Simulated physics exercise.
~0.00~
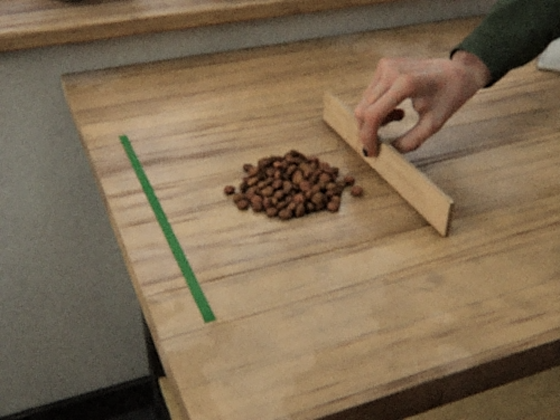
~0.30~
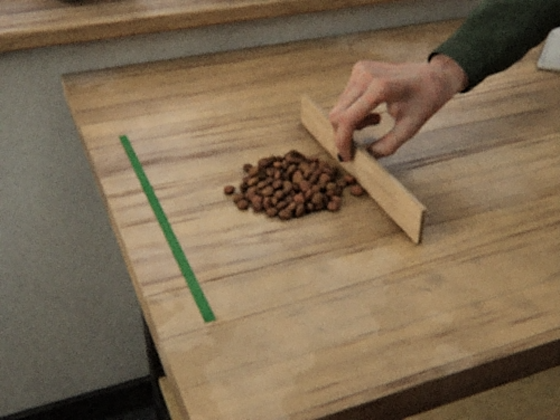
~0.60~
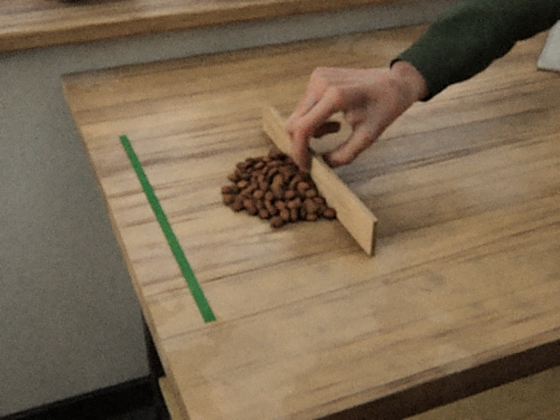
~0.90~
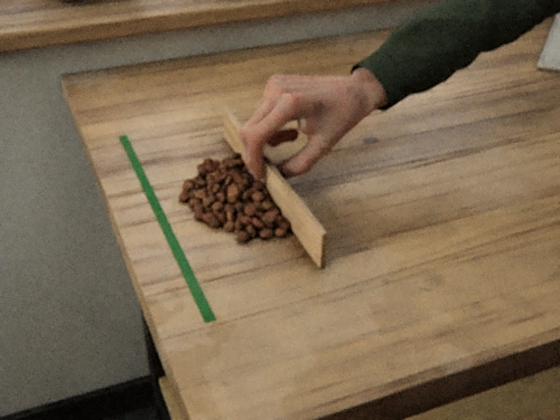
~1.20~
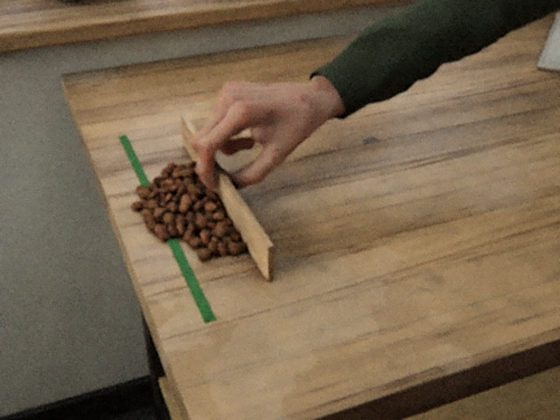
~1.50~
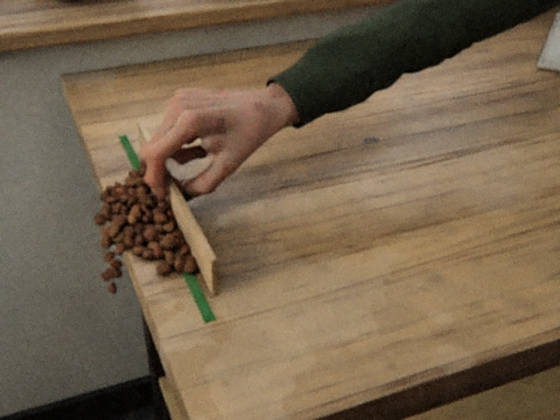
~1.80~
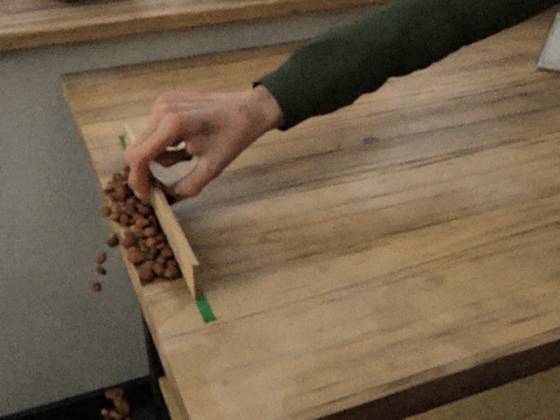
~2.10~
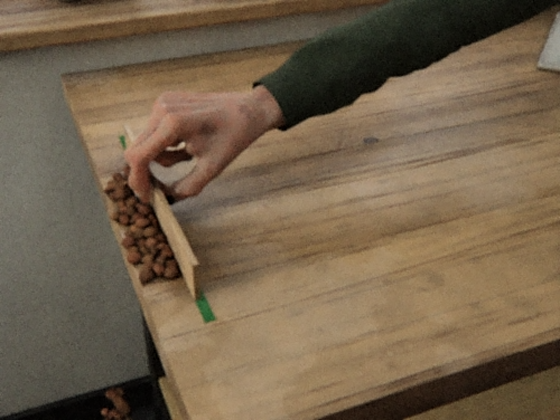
A hand in a dark green sleeve pushed a pile of small brown nuggets leftward across a wooden table with a thin strip of wood, stopping at the green tape as some spilled off the edge to the floor and the rest stayed on the tabletop.
